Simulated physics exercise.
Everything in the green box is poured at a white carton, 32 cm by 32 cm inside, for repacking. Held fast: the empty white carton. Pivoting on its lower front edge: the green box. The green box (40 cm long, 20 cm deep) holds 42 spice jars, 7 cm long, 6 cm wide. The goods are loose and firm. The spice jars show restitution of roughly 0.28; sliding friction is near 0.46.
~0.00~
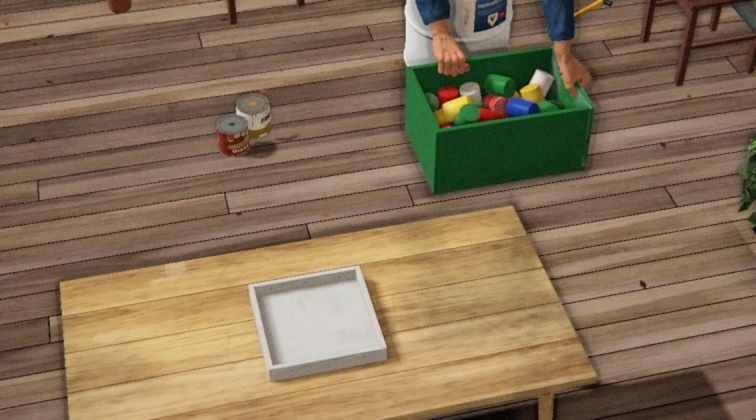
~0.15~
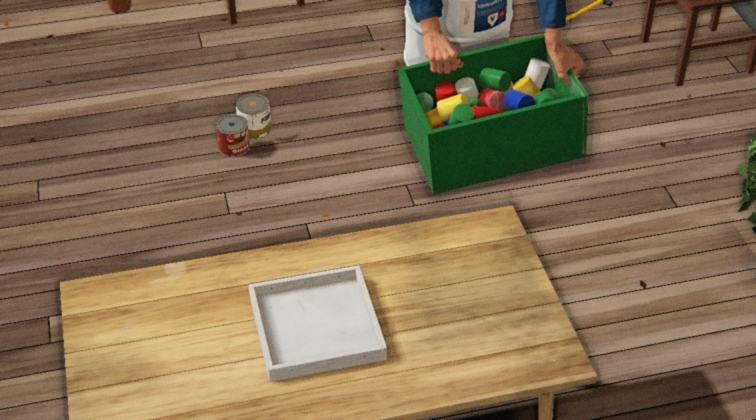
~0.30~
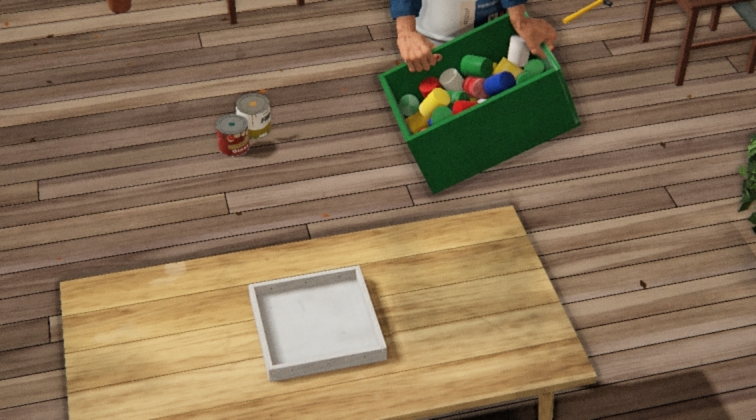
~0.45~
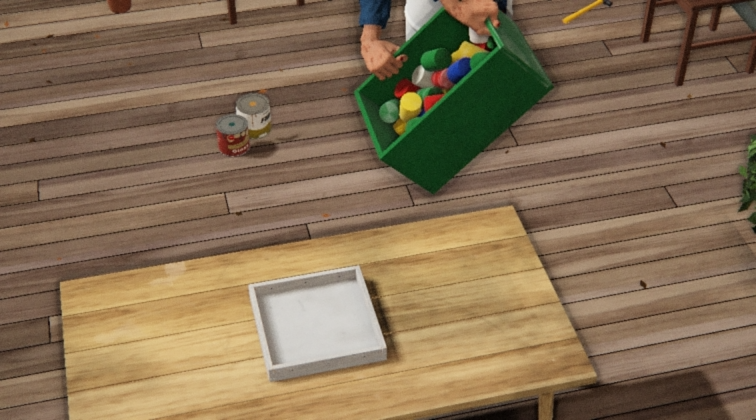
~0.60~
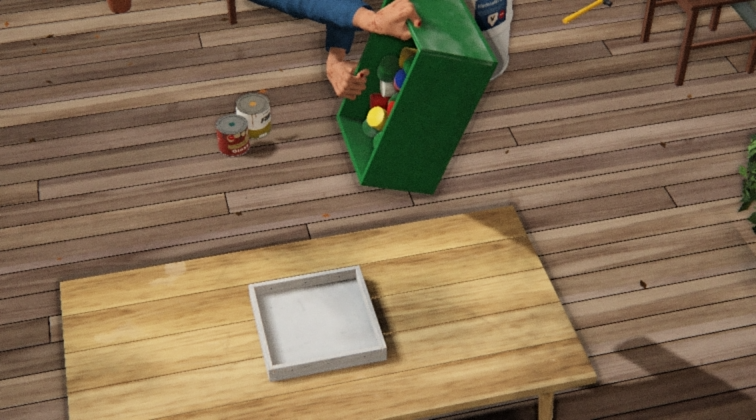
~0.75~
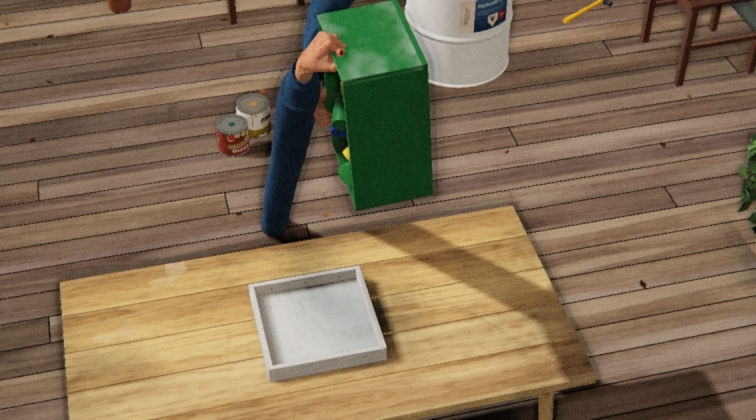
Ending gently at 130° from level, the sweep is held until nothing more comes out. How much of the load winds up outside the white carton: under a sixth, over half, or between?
Most likely most of it ends up outside.
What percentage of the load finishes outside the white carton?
I'd say close to 60 per cent, give or take.
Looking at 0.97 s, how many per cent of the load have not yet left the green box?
Some 55 per cent.
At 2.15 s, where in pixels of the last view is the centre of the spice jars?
(237, 339).
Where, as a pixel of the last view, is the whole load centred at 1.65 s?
(238, 335).
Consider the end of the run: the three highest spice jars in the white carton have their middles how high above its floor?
Roughly 4 cm.
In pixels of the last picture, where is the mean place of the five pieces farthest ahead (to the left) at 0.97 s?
Centre approx. at (256, 232) px.
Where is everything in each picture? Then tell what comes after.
In the first frame (places track the rim corner closest to us here), green box (441, 130); white carton (273, 367); tipped 0°; all still inside.
In the second frame, green box (432, 131); tipped 6°.
In the third frame, green box (410, 138); tipped 22°.
In the fourth frame, green box (383, 154); tipped 44°.
In the fifth frame, green box (362, 180); tipped 69°.
In the sixth frame, green box (355, 206); white carton (273, 367); tipped 94°; all still inside.
After 0.97 s, tilt 121°; 23 still in the green box and 19 in the air.
After 1.25 s, tilt 130°; 3 still in the green box, 9 in the white carton, 16 outside the white carton and 14 in the air.
After 1.65 s, tilt 130°; 15 in the white carton and 27 outside the white carton.
Final count (at 2.15 s), 16 in the white carton and 26 outside the white carton. Asked share, 26 of 42, 62 per cent.
